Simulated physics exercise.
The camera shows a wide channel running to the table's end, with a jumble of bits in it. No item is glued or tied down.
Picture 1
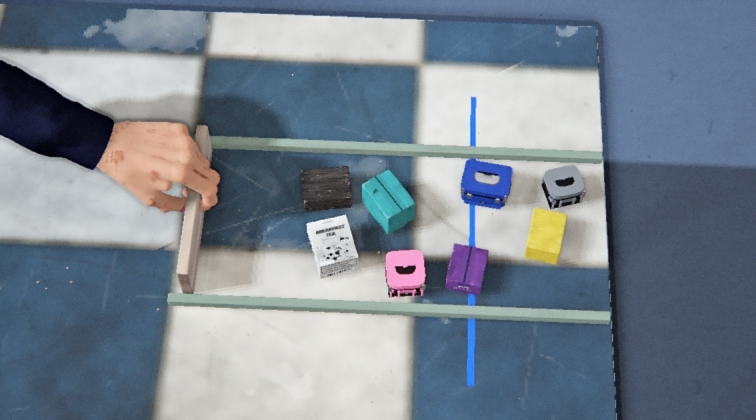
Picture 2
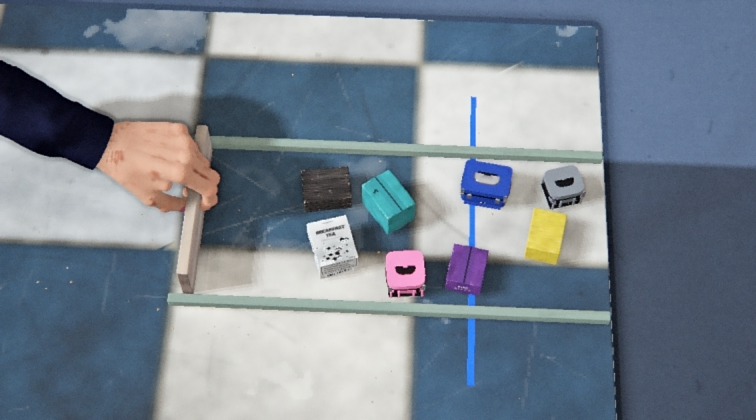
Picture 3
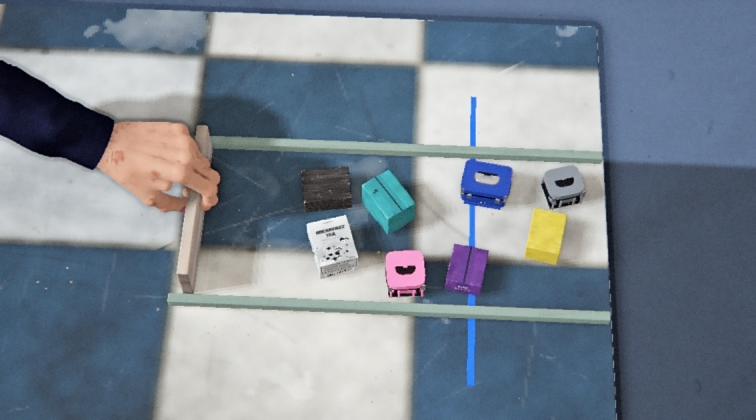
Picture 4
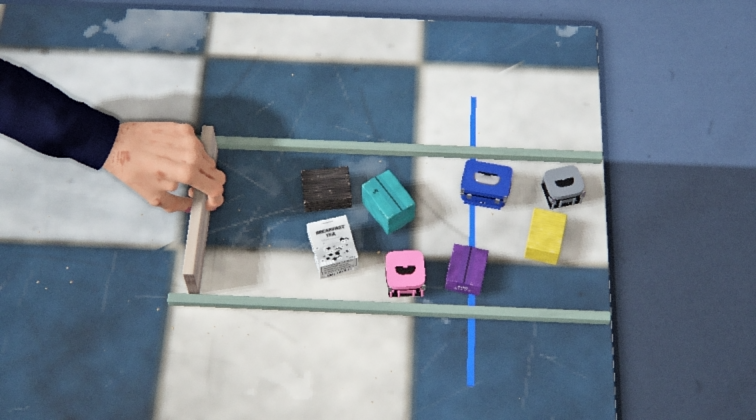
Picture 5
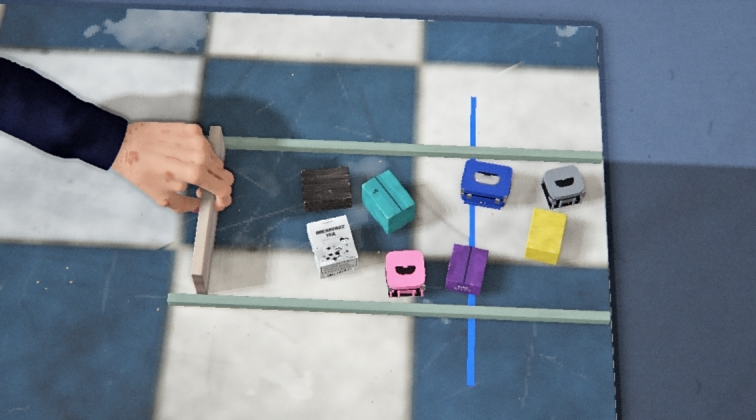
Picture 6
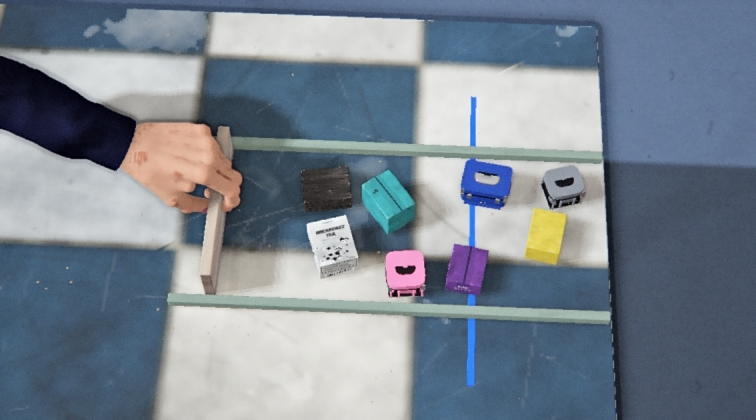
The clip opens on a wide channel scattered with small blocks and cases, a blue line of tape crossing it, while a hand holds an upright board at the left end. The board stays still at first, then the hand slides it slightly right, without touching the motionless objects.
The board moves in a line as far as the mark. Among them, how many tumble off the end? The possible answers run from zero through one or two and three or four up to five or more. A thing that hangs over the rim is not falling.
Final tally: Zero.
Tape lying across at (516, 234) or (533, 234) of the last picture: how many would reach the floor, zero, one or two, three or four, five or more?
In order: Three or four; 3 or 4.
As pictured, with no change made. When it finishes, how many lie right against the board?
Count: 2.
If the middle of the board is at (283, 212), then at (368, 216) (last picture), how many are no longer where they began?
I make it 0 at the first spot and 4 at the other.
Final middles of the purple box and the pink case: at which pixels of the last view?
I'd put one close to (571, 272) and the other close to (531, 288).
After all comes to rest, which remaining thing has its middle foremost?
I'd say the grey case.
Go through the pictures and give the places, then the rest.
In the first picture, grey case (563, 187); yellow block (546, 236); blue case (486, 185); board (195, 209); tape (472, 232).
In the second picture, yellow block (546, 236); white box (333, 247).
In the third picture, blue case (486, 185); pink case (405, 275).
In the fourth picture, grey case (563, 188); board (201, 209).
In the fifth picture, yellow block (546, 236); black block (327, 189).
In the sixth picture, grey case (563, 188); yellow block (546, 236); blue case (486, 185); board (217, 210); tape (472, 232).
A little later, none off yet; grey case at rest near (563, 188); yellow block at rest near (546, 236); blue case at rest near (486, 185).
When it is over, the number that fall off is zero.
